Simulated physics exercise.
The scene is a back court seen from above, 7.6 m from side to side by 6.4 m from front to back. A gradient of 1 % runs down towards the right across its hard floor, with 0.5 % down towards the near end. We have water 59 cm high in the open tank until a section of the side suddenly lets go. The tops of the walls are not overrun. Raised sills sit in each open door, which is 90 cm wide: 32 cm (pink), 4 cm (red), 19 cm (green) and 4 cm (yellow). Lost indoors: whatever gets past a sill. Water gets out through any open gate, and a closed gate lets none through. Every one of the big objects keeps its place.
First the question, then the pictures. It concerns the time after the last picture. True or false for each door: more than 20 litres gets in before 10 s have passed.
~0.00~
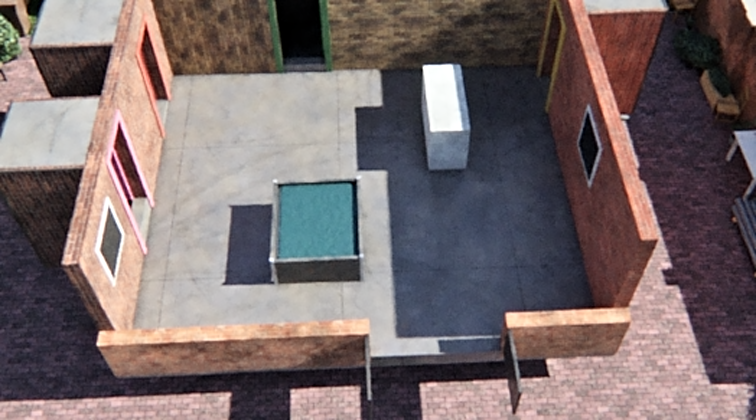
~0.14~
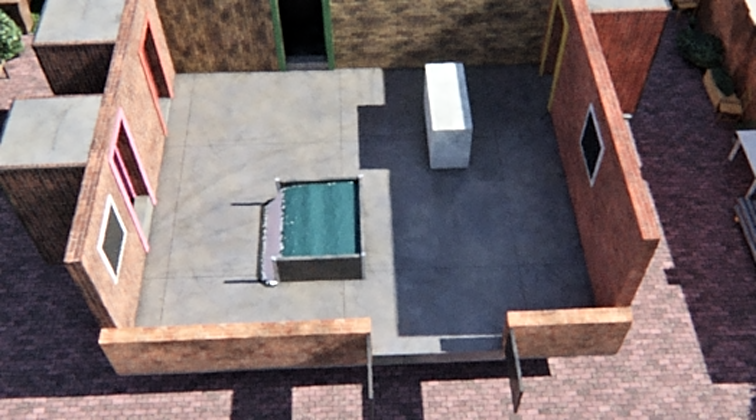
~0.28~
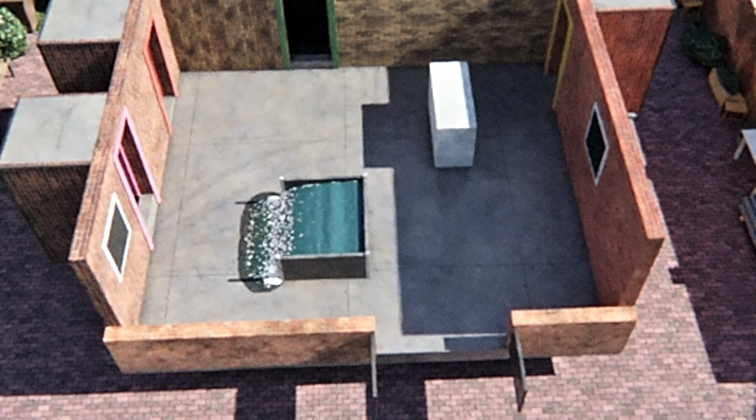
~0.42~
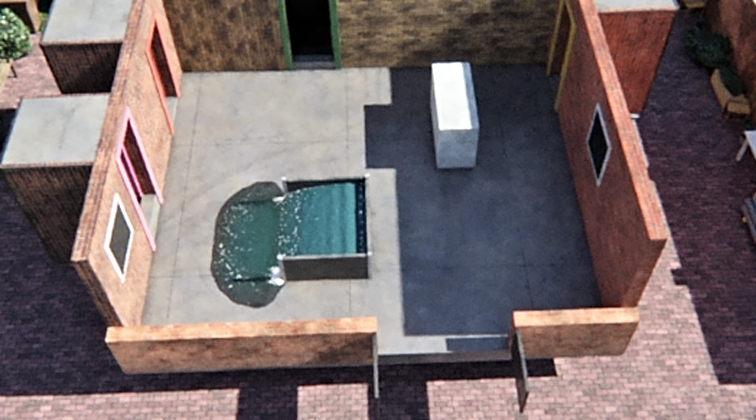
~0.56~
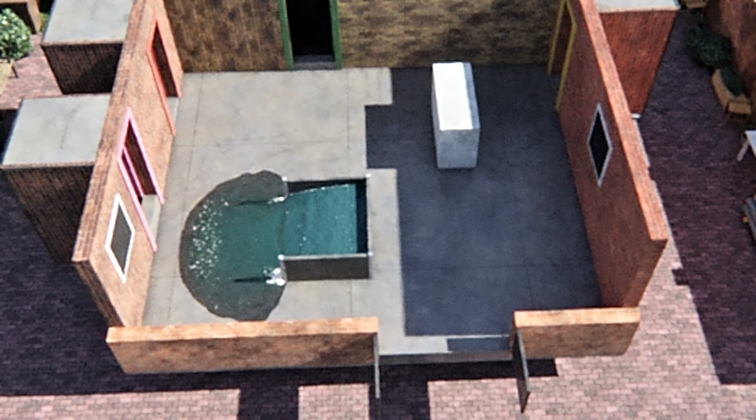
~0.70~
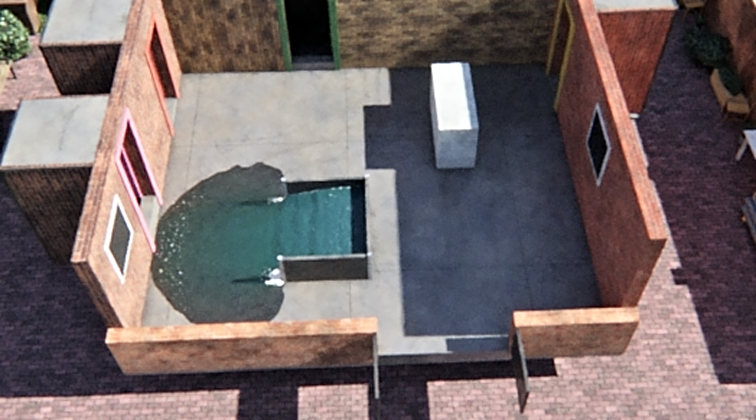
Pink door false, red door false, green door false, yellow door false.
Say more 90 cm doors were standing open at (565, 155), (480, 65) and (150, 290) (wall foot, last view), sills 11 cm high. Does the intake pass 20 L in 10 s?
So, in the order given, it's shy of the mark, then shy of the mark, then beyond the mark.
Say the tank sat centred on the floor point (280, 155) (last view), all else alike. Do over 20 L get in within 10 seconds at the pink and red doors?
For the pink door, the amount is acceptable; for the red door, the amount is too high.
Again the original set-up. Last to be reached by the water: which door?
The yellow door.
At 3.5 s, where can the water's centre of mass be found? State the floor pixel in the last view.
Pixel position near (230, 229).
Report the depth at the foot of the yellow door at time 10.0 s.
I'd put it at around 6.0 cm deep.
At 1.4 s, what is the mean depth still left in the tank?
Mean depth: Some 24 cm.
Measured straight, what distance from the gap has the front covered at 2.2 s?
Around 4.4 metres.
After 1.4 s water covers 20 % of the floor and is deepest (34 cm) near (164, 248); pink door 30 cm at the sill, 0 L in, red door not reached, green door not reached, yellow door not reached.
After 2.2 s water covers 20 % of the floor and is deepest (35 cm) near (137, 350); pink door 22 cm at the sill, 0 L in, red door 6 cm at the sill, 0 L in, green door not reached, yellow door not reached.
After 3.5 s water covers 35 % of the floor and is deepest (16 cm) near (137, 350); pink door 10 cm at the sill, 0 L in, red door 5 cm at the sill, 2 L in, green door not reached, yellow door not reached.
After 6.0 s water covers 65 % of the floor and is deepest (14 cm) near (608, 333); pink door 4 cm at the sill, 0 L in, red door 5 cm at the sill, 4 L in, green door 5 cm at the sill, 0 L in, yellow door not reached.
After 10.0 s water covers 85 % of the floor and is deepest (7 cm) near (565, 149); pink door 1 cm at the sill, 0 L in, red door 2 cm at the sill, 6 L in, green door 3 cm at the sill, 0 L in, yellow door 6 cm at the sill, 8 L in.
